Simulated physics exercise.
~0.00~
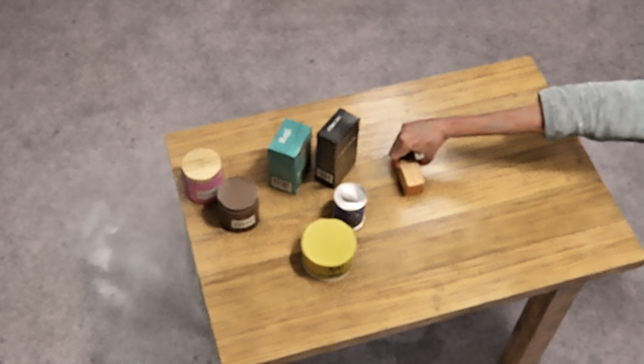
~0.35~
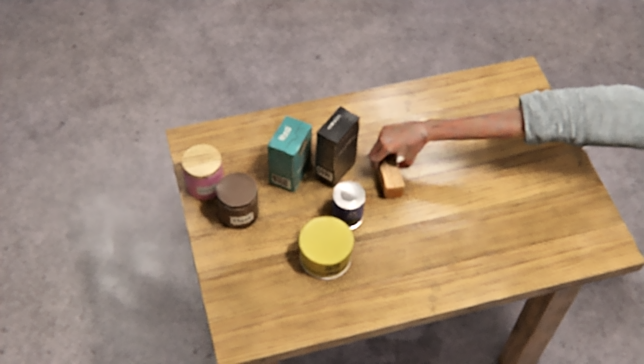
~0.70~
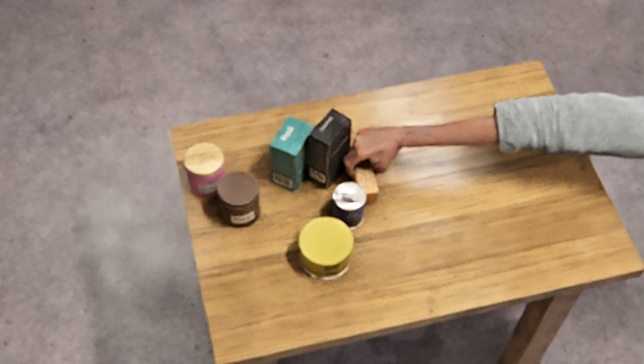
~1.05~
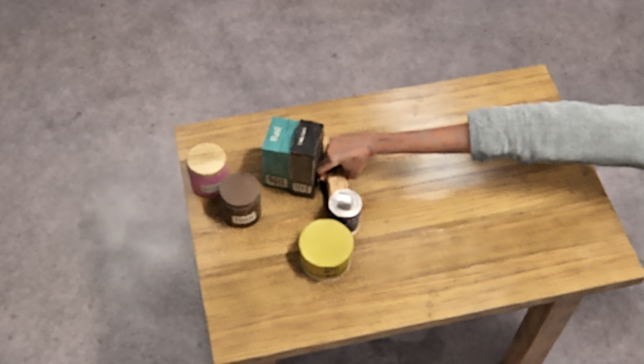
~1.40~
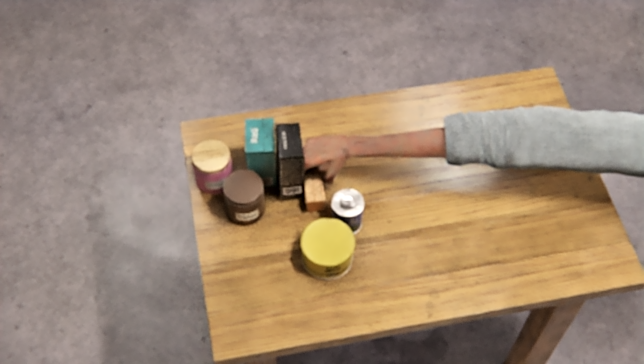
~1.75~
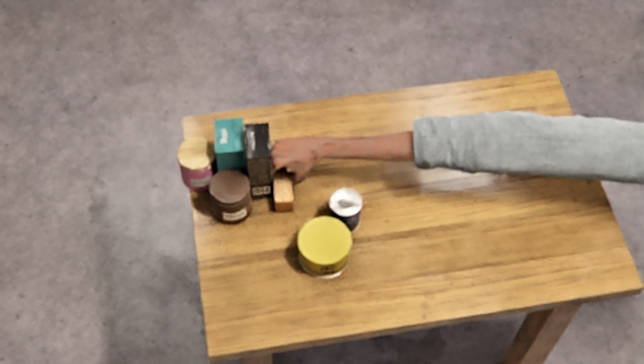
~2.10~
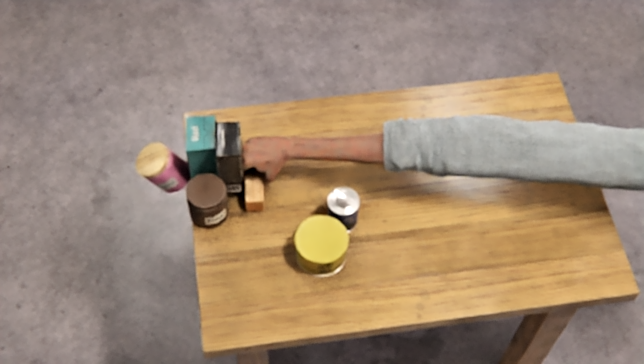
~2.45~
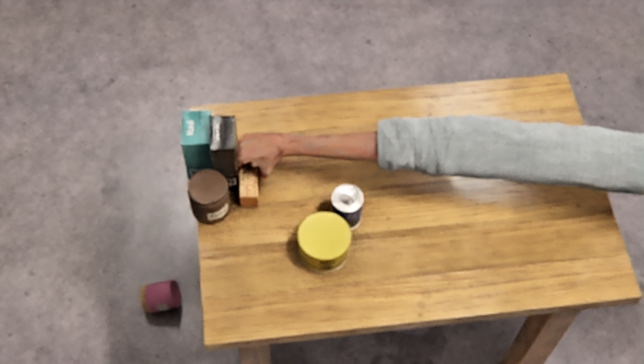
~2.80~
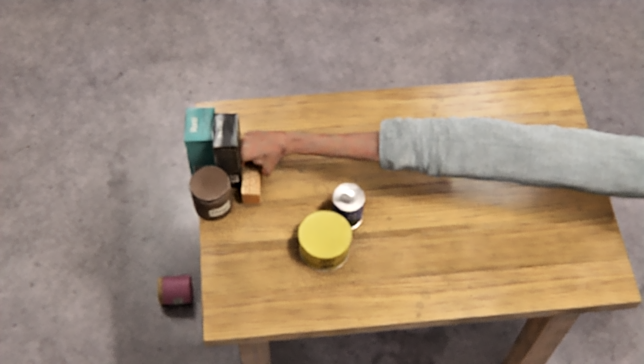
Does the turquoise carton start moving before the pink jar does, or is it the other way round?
The turquoise carton starts moving first, pushed left along with the black carton, and the pink jar only starts to shift later, before it drops off the left edge.
